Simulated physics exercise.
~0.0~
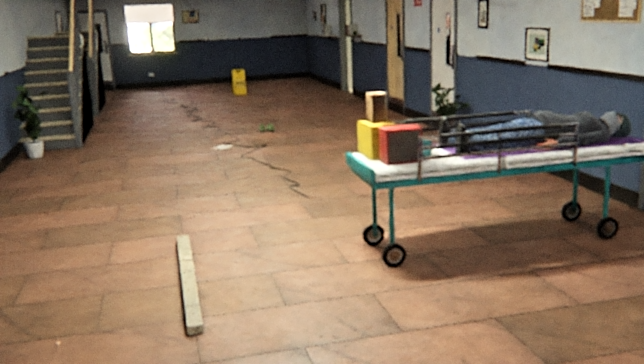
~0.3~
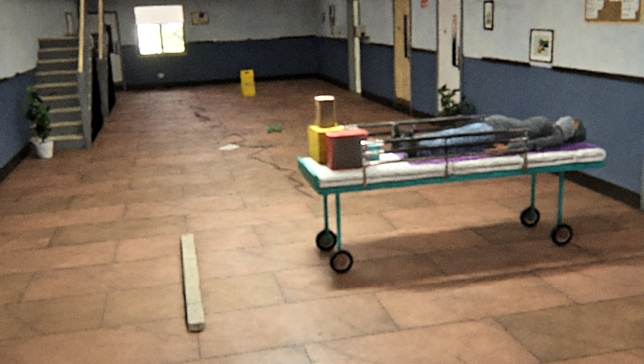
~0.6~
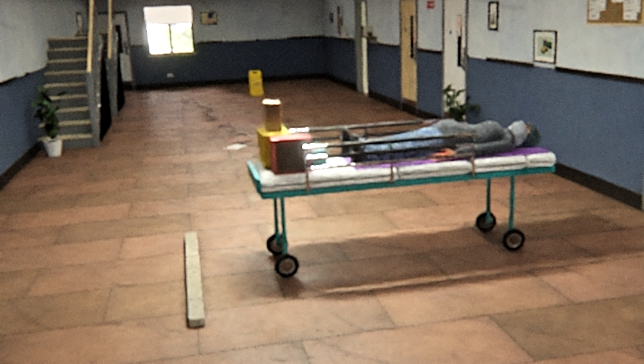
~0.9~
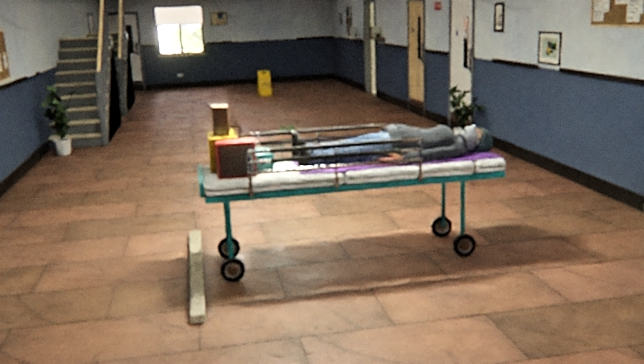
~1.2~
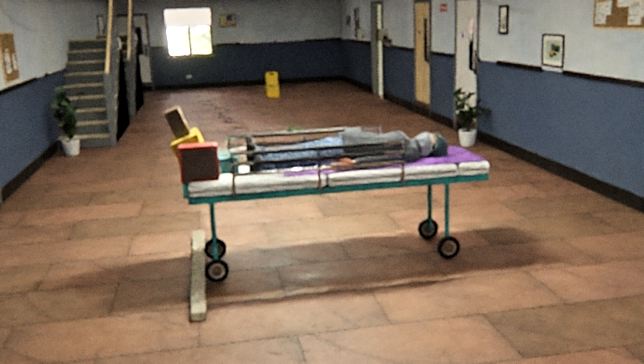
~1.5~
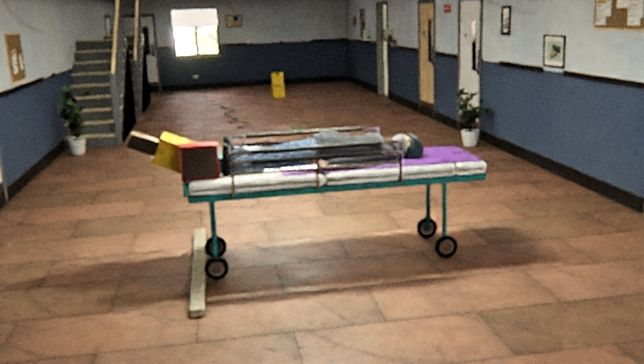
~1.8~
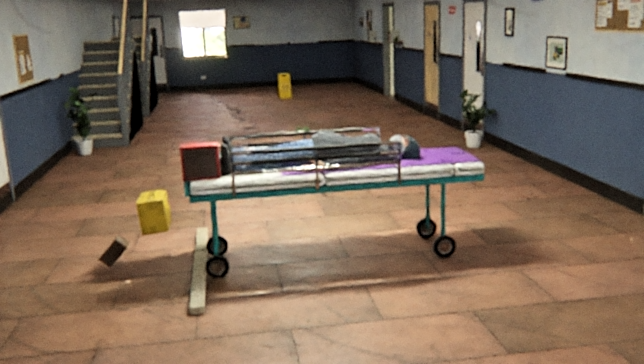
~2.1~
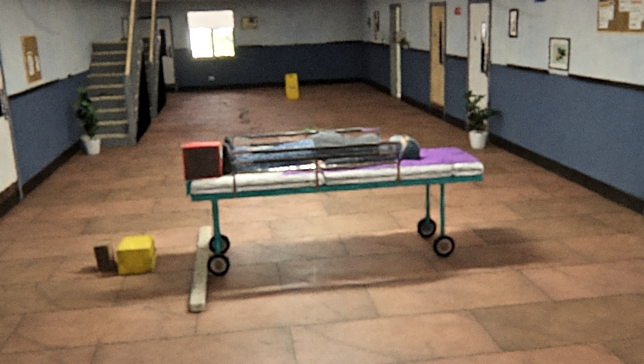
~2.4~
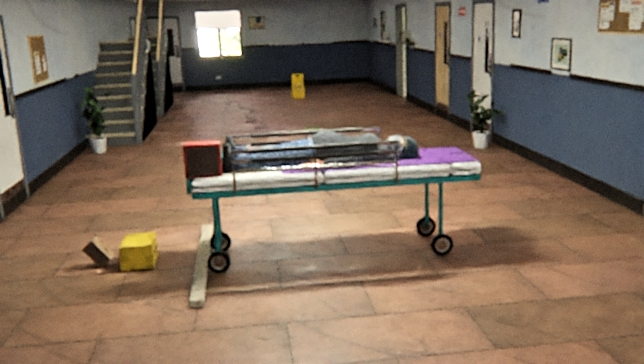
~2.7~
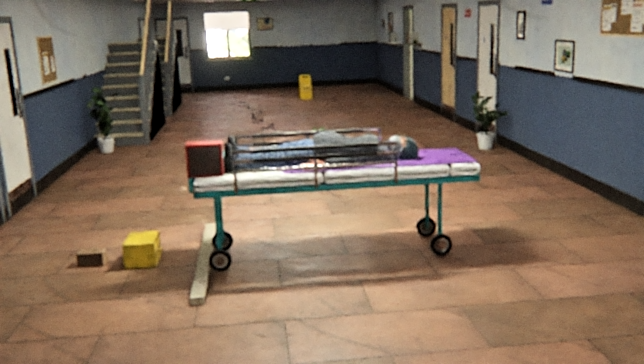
In a wide hallway, a wheeled trolley carrying a person lying down and loose boxes rolls left and stops at a strip on the floor; the person slides slightly toward the boxes, and a brown block and yellow box tumble to the floor while the red box stays aboard.
